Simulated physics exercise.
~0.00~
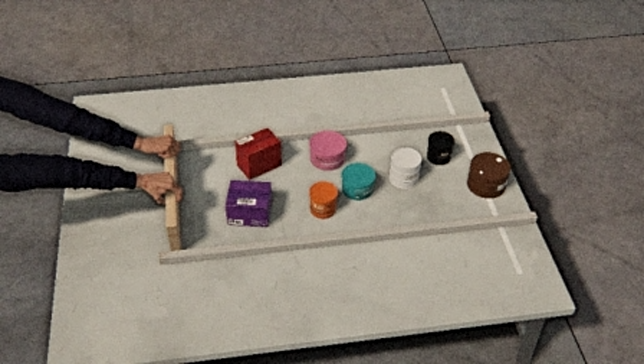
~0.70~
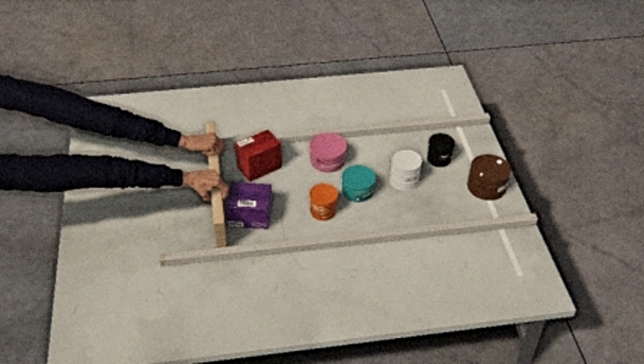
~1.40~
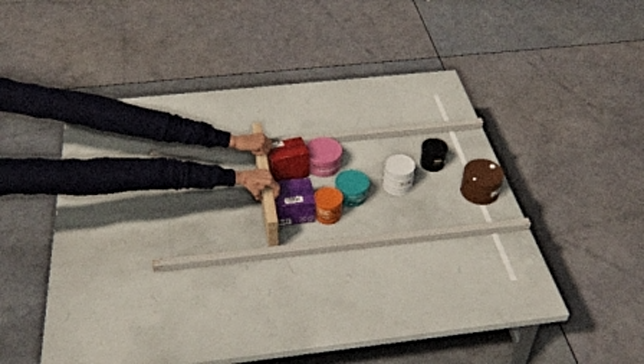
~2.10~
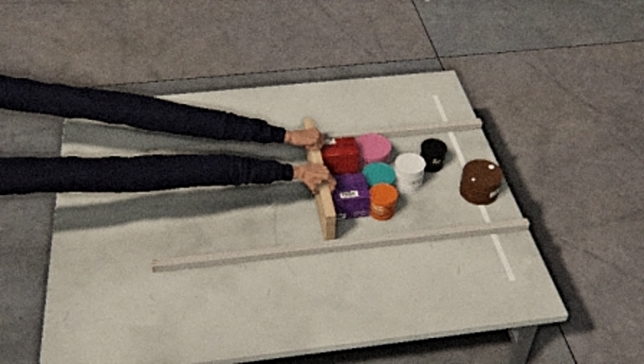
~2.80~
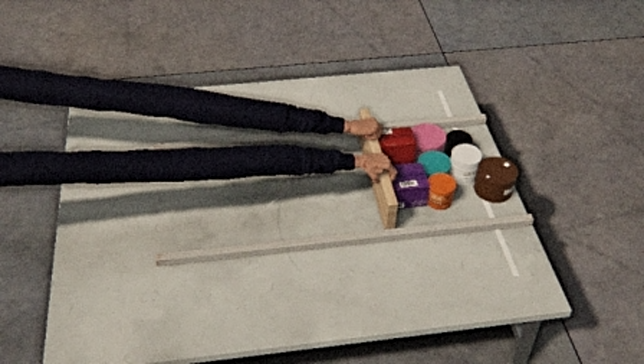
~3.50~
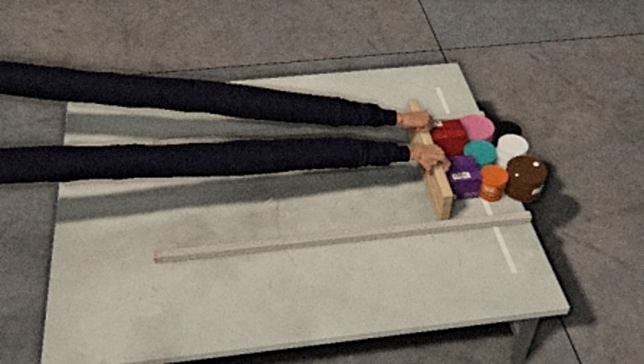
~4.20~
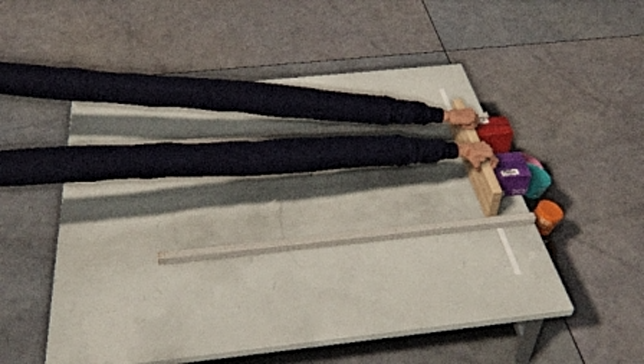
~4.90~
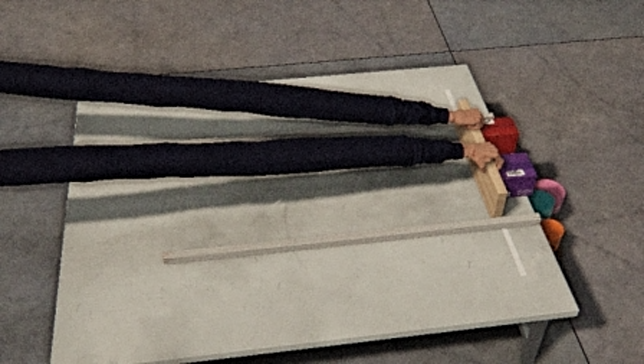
The video shows two hands pushing a wooden plank rightward across a table, gathering a red box, a purple parcel and several colourful round containers toward the far edge. The containers go over the edge, while the box and parcel remain against the plank as it stops.
